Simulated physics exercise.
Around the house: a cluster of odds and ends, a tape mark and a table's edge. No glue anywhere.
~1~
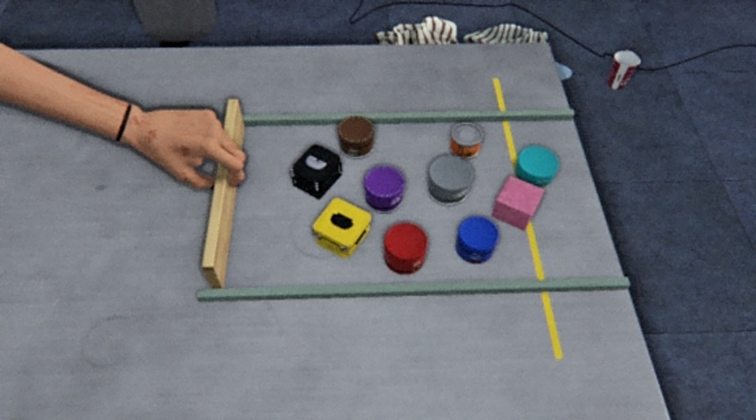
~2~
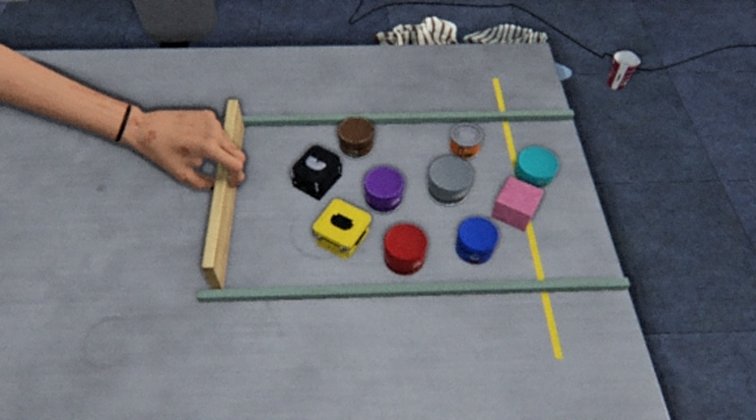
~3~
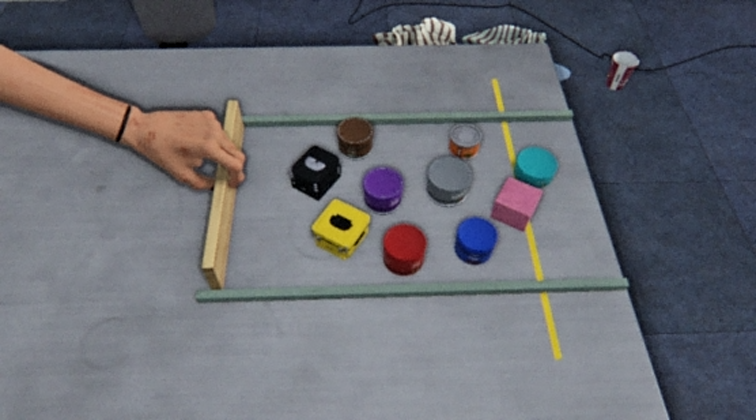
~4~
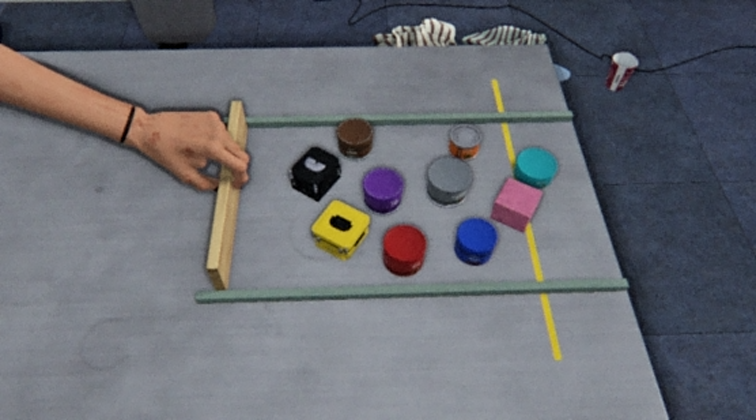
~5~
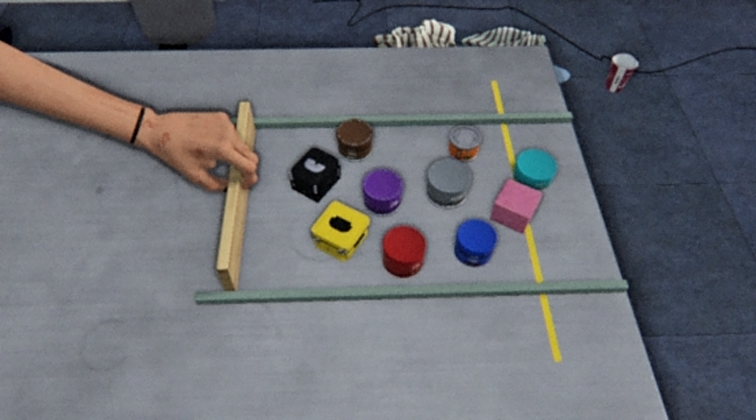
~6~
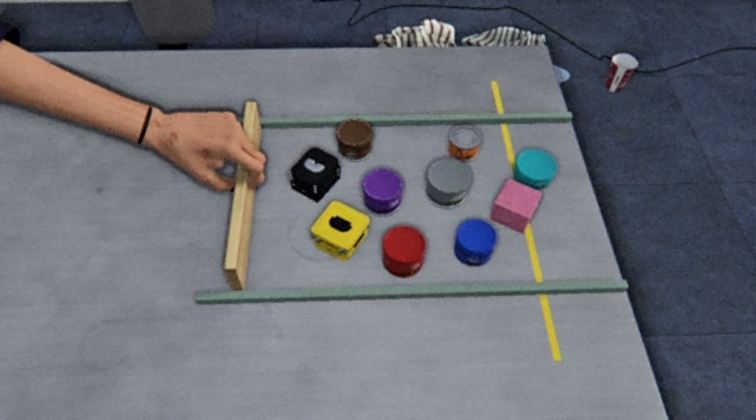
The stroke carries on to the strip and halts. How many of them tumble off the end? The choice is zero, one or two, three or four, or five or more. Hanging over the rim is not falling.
Here the number that fall off is one or two.
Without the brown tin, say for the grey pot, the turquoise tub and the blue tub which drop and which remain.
The grey pot is kept; the turquoise tub drops off; the blue tub survives.
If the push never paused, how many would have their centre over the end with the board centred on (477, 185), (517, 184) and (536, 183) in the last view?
Past the end: 0, 1 and 1.
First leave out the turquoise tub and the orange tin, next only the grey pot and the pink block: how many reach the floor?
The counts: 0 and 0.
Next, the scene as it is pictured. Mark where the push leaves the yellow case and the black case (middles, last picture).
The yellow case at (551, 225), the black case at (532, 159).
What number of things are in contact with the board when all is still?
The number is 5.
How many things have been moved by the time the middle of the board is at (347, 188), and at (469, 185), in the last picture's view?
By then 5, and 10.
Soon after, none off yet; turquoise tub at rest near (535, 169); pink block at rest near (516, 206); orange tin at rest near (464, 144).
Then, none off yet; turquoise tub moved about its own width near (571, 163); pink block moved about its own width near (545, 201); orange tin moved well along near (522, 140).
At rest, the number that fall off is one or two; fallen, turquoise tub.
